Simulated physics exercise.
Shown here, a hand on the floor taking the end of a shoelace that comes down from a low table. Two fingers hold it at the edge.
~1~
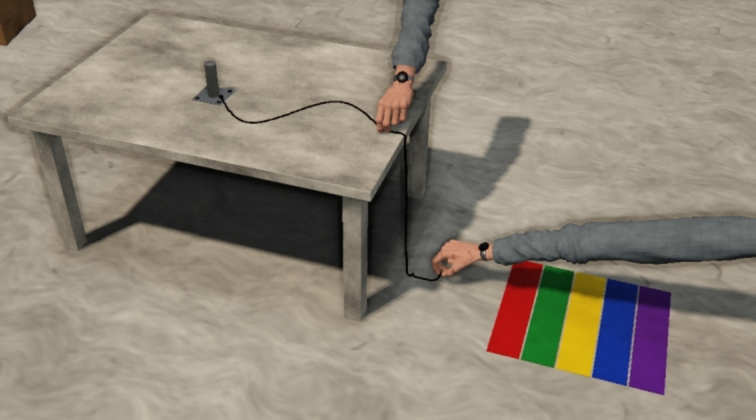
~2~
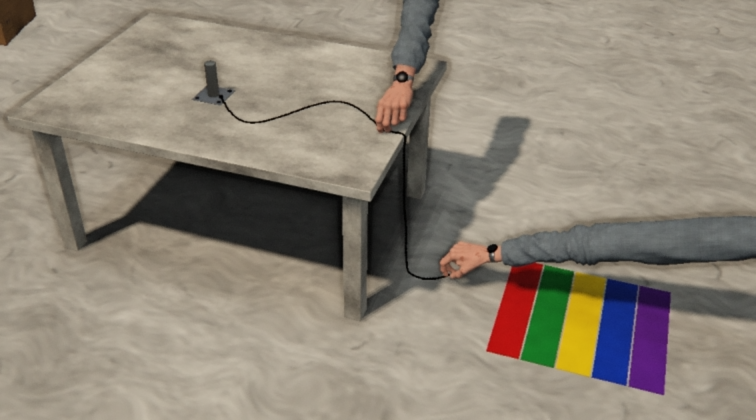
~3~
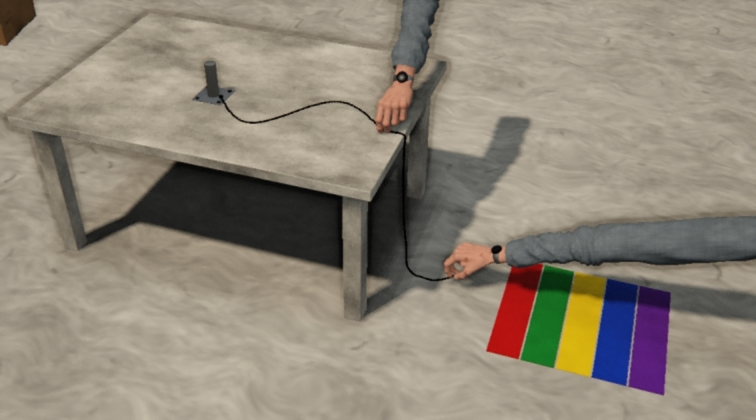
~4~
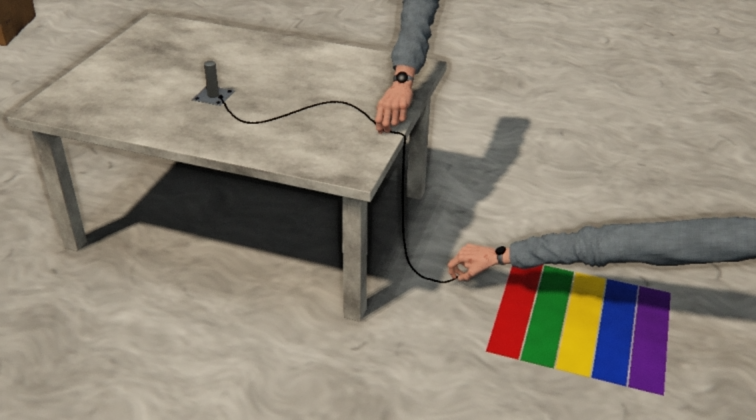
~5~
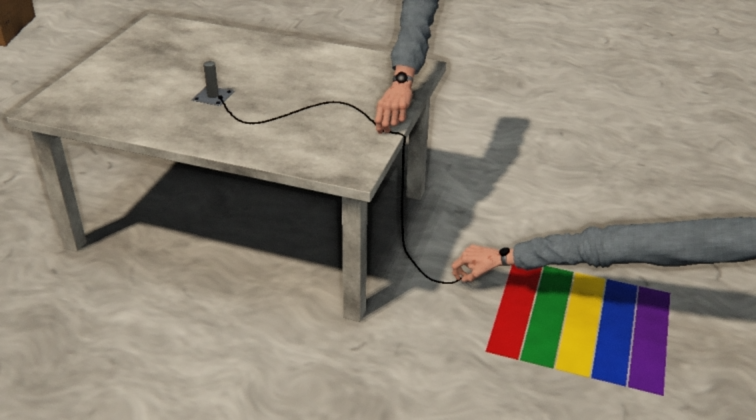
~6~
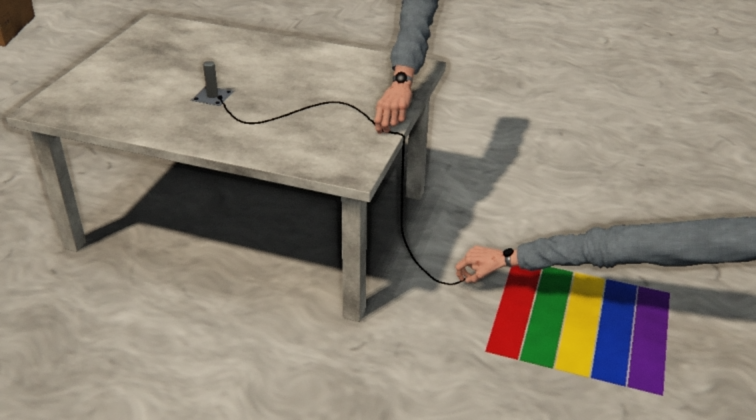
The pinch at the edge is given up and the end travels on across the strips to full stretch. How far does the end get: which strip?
The blue one.
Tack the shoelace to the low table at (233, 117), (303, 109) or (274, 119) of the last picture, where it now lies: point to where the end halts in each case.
The places are (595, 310), (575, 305) and (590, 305).
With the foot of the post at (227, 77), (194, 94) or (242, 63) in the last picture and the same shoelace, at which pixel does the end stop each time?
About (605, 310), (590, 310) and (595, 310).
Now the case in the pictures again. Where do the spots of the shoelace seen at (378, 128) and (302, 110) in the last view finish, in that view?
The first at (429, 156), the second at (332, 119).
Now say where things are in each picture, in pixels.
In the first frame, end (441, 273); red (508, 337); green (542, 345); yellow (577, 353); blue (612, 362); purple (648, 371).
In the second frame, end (449, 275); shoelace through (231, 113) (291, 113) (356, 107) (403, 137) (404, 203) (406, 258).
In the third frame, end (453, 276).
In the fourth frame, end (457, 277); shoelace through (231, 113) (291, 113) (355, 108) (403, 138) (403, 203) (408, 260).
In the fifth frame, end (461, 278).
In the sixth frame, end (465, 279); shoelace through (230, 113) (290, 114) (355, 108) (402, 138) (402, 203) (415, 261).
Early on, end near (555, 300); over green.
Midway, end near (595, 308); over yellow.
At the end of the slack, end near (618, 314); over blue. It halts on the blue strip.
